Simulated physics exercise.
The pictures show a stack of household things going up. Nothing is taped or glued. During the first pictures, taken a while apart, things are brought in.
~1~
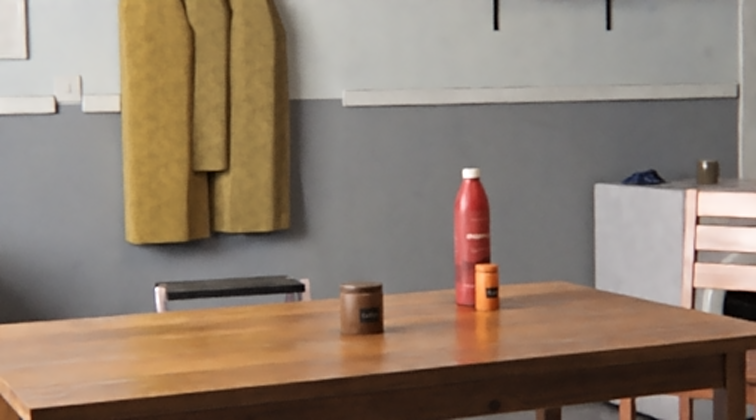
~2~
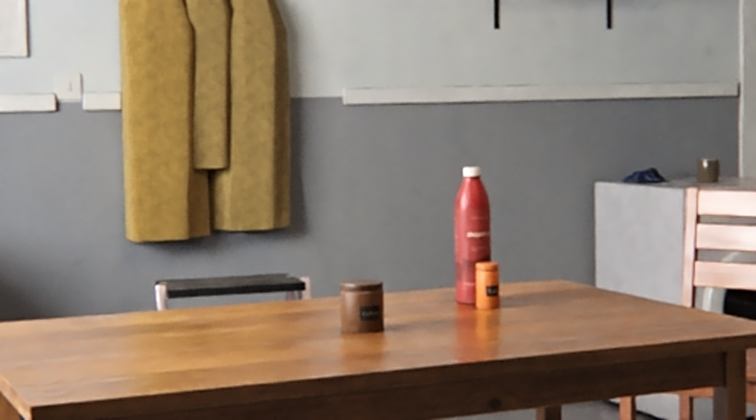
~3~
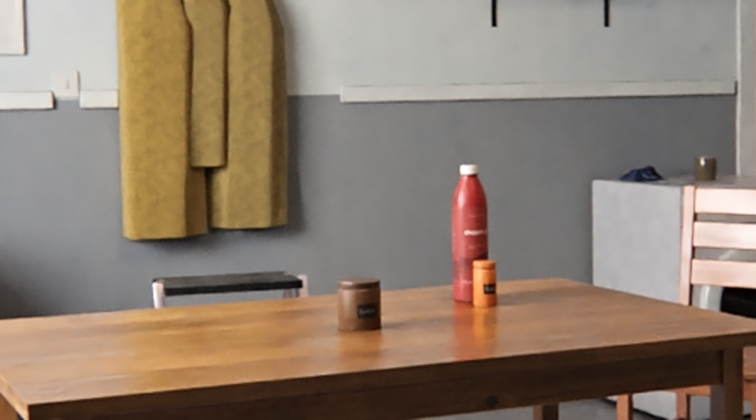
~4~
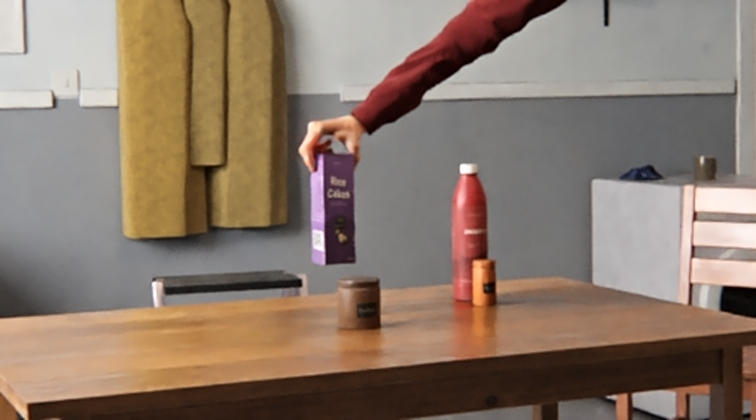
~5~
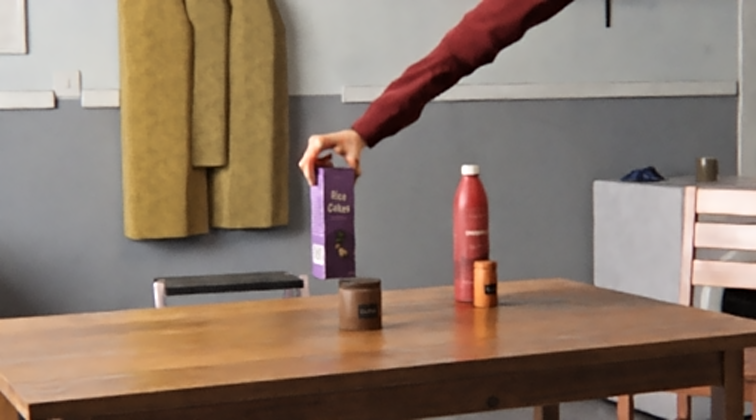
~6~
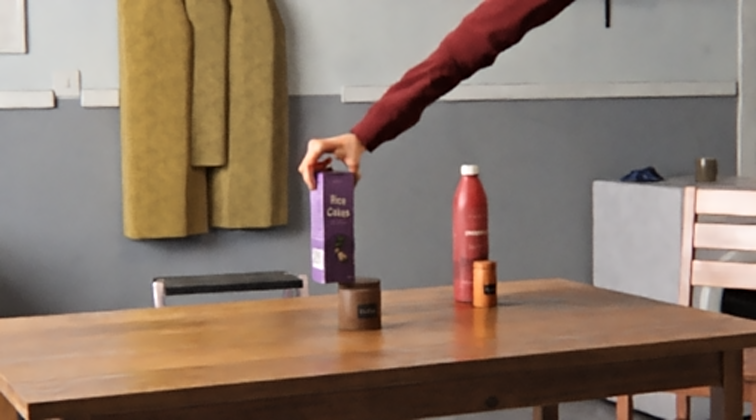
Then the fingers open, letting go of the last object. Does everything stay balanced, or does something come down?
Most likely the pile fails.
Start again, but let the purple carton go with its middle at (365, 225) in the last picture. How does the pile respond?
Next, the heap stays put.
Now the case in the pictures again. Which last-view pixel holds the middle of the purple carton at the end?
I'd say around (262, 320) in the last view.
Then, 0.40 s on from there, purple carton now fallen.
Then, 0.50 s on from there, things are still on the move.
Then, 0.60 s on from there, as before.
Then, 1.30 s on from there, nothing new.
In the end, fallen, purple carton; the other 3 unmoved. At the end, from the last picture's camera, purple carton near (262, 319). The pile comes apart.
